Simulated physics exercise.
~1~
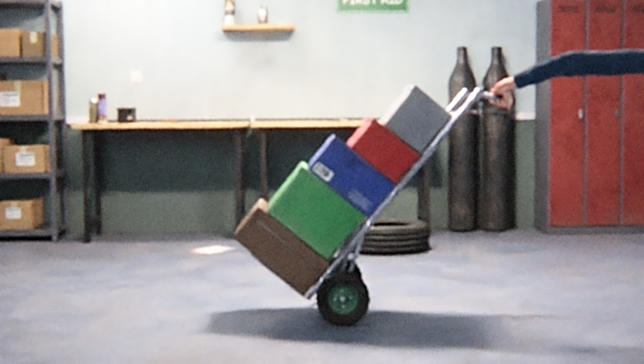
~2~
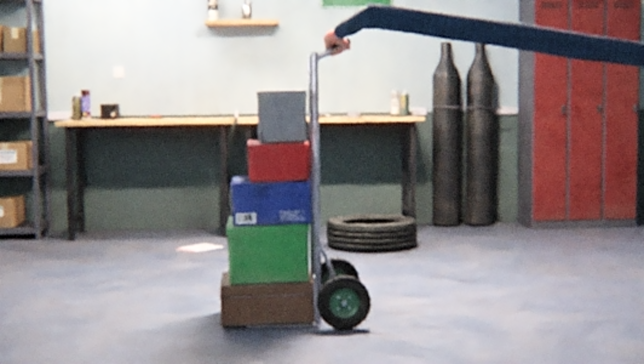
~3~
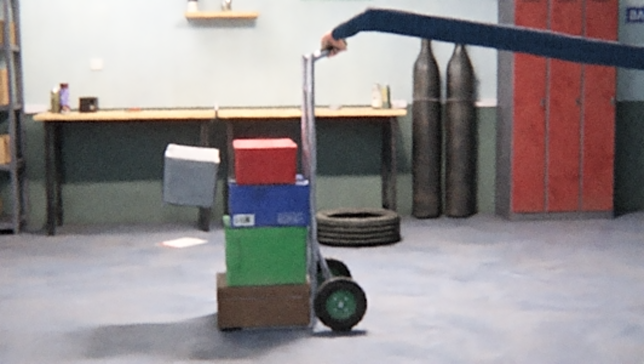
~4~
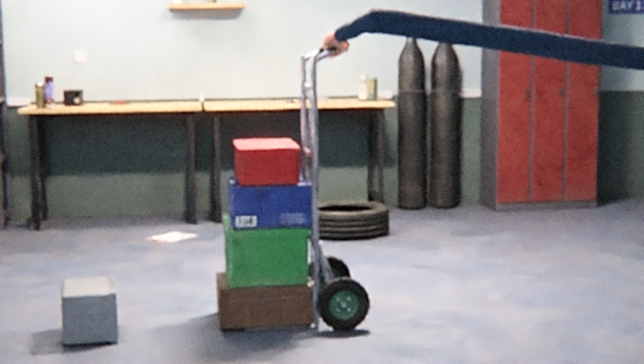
In a workshop, an arm swings a loaded hand truck upright, the grey top box flying off left onto the floor, four staying stacked.
